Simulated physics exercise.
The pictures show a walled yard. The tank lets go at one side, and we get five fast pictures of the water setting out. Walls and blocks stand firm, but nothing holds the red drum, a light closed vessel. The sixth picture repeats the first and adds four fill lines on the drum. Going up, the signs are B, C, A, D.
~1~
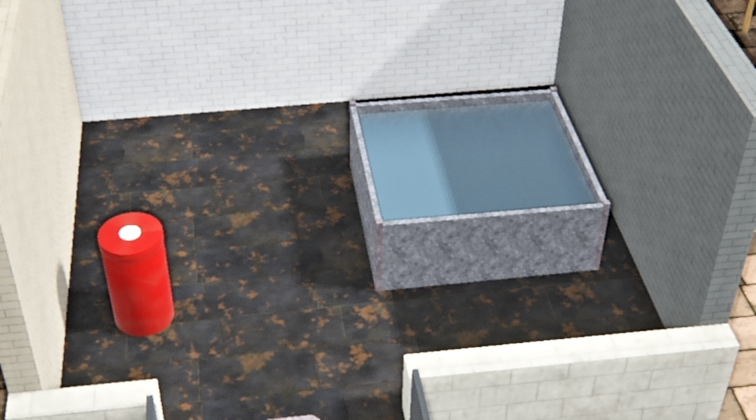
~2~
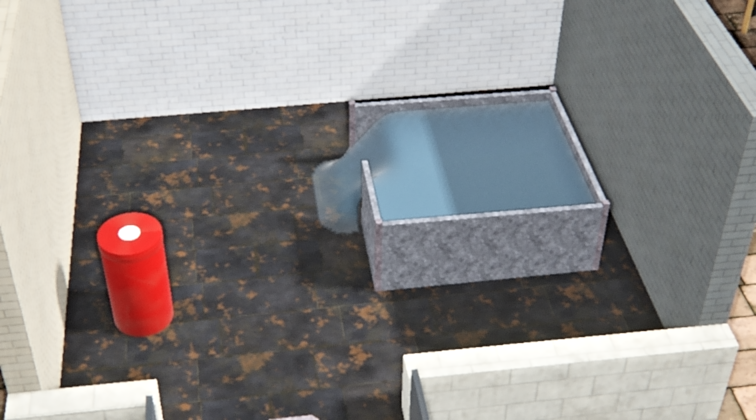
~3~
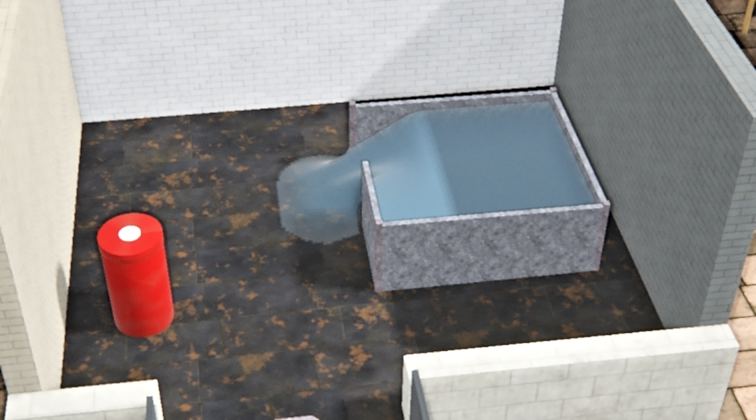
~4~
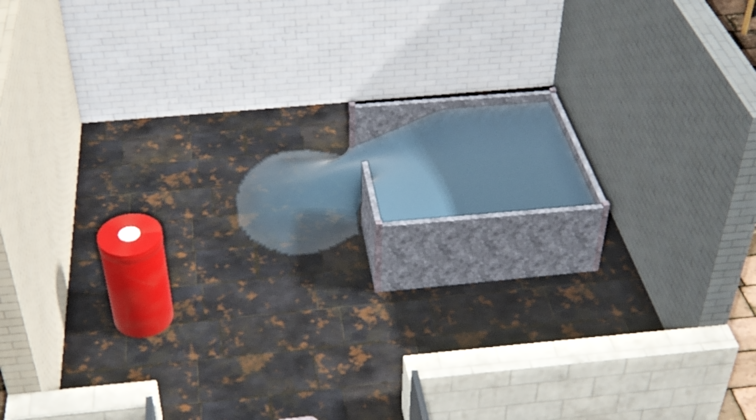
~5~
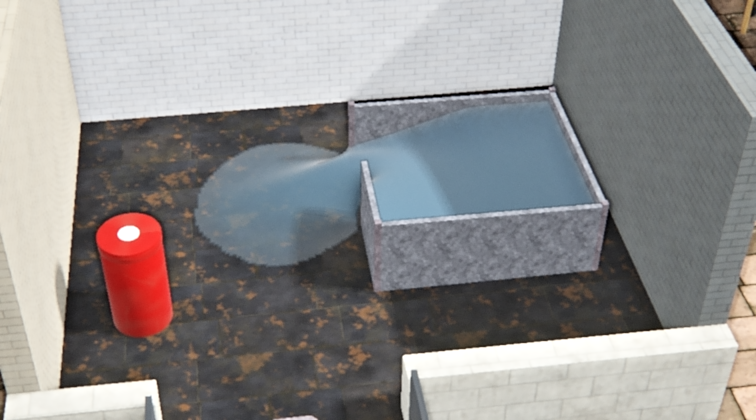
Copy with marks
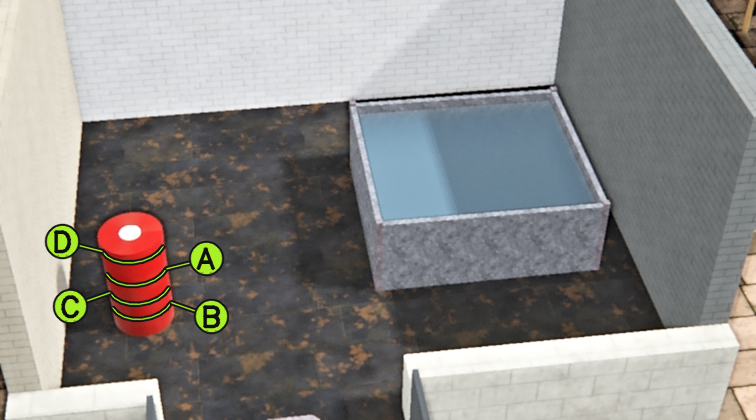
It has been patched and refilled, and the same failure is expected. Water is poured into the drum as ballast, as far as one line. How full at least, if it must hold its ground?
Take C.
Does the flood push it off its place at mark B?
Yes.
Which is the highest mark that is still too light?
Here it is mark B.
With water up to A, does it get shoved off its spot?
No, that is safe.
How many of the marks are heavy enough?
Three.
On the marked copy, A at (136, 285); B at (141, 319); C at (139, 304); D at (132, 262); from the bottom up B, C, A, D.
For mark A, it does not move.
For mark B, it is pushed about its own width away.
For mark C, it does not move.
For mark D, it does not move.
